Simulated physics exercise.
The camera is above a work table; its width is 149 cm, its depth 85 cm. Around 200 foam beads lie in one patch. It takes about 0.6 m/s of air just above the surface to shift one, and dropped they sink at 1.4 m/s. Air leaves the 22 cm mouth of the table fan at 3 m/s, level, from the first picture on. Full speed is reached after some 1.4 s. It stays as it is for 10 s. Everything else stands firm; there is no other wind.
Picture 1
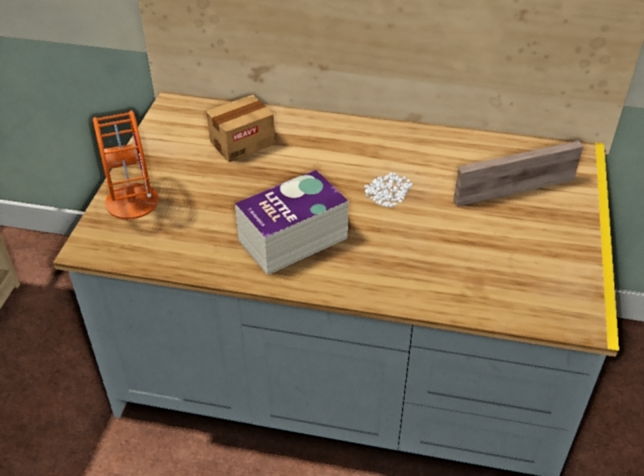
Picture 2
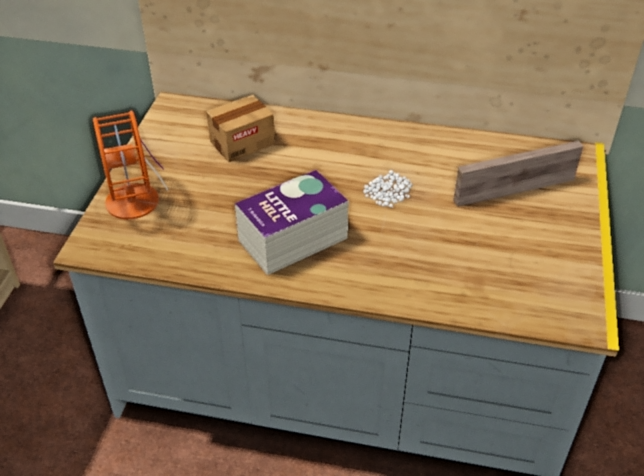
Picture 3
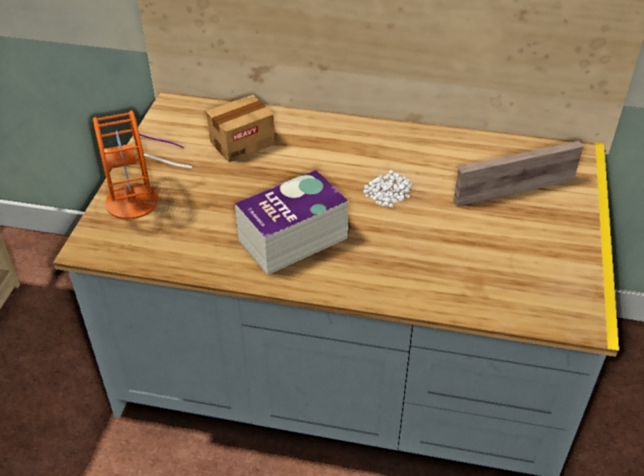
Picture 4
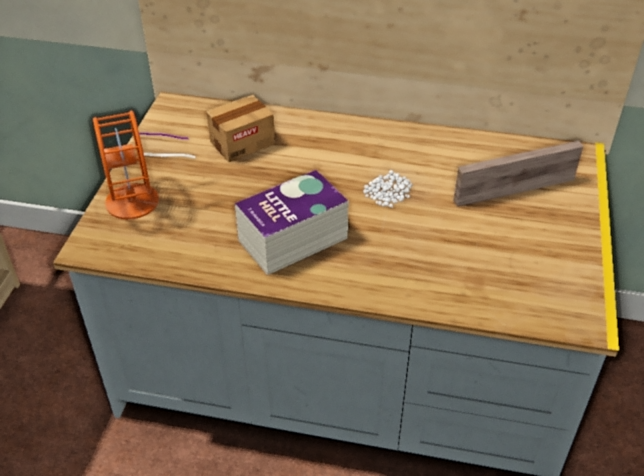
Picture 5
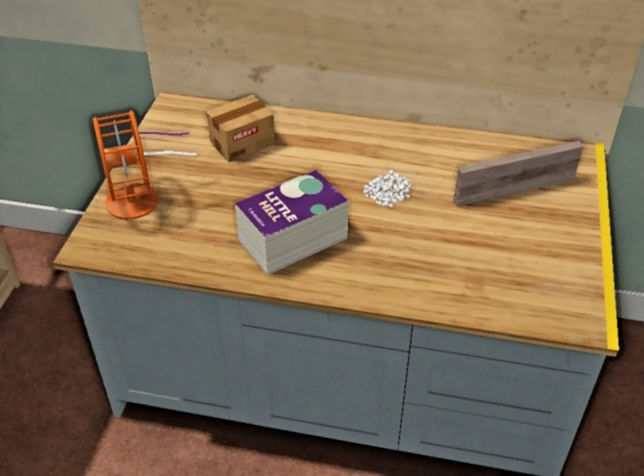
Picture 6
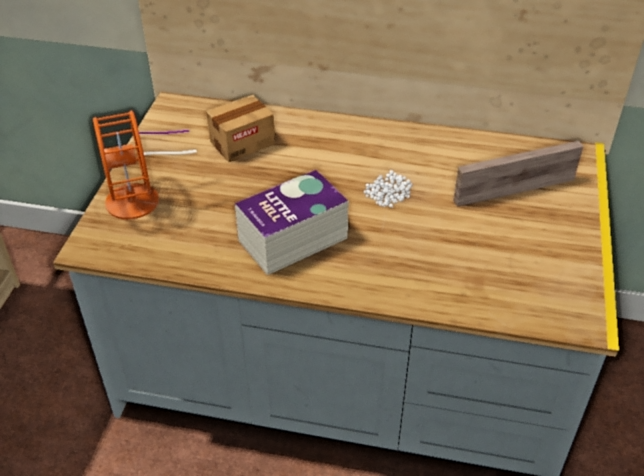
The clip opens on a wooden-topped work table holding an orange table fan, a cardboard box, a thick purple book, a patch of white foam beads and a grey board. Purple and white ribbons lift out from the fan and stream rightward, wavering slightly, while the beads and everything else stay still.
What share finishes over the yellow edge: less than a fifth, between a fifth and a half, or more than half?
By then less than a fifth are over the yellow edge.
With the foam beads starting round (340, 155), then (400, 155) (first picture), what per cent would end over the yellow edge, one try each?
In turn about 70 %, 70 %.
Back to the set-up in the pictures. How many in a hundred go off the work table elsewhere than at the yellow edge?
Some 0 per cent.
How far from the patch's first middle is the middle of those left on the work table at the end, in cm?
Roughly 25 cm.
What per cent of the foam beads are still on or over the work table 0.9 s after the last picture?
Some 100 per cent.
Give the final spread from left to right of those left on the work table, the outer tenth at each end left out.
Roughly 30 cm.
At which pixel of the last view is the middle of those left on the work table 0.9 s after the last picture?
Around (414, 244).
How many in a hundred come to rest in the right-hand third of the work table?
Near 50 %.
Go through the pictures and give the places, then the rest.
In the first frame, the middle of the foam beads is near (386, 191), none has stirred yet and the mouth of the table fan is at (122, 156).
In the second frame, the middle of the foam beads is near (392, 190), none has stirred yet and the yellow edge is centred on (610, 234).
In the third frame, the middle of the foam beads is near (392, 190), none has stirred yet, the top of a book is at (292, 202) and the top of a board is at (522, 156).
In the fourth frame, the middle of the foam beads is near (392, 190) and none has stirred yet.
In the fifth frame, the middle of the foam beads is near (392, 190) and none has stirred yet.
In the sixth frame, the middle of the foam beads is near (389, 191) and none has stirred yet.
Then, 0.9 s after the last picture, 83 % are on the move or not yet settled, 0 % are over the yellow edge; the middle of those still in play is near (414, 244).
Then, 2.1 s after the last picture, 11 % are on the move or not yet settled, 0 % are over the yellow edge; the middle of those still in play is near (428, 243).
Then, 4.4 s after the last picture, 10 % are on the move or not yet settled, 0 % are over the yellow edge; the middle of those still in play is near (428, 243).
Then, 8.9 s after the last picture, at the end, 0 % are over the yellow edge; the middle of those still in play is near (428, 243).
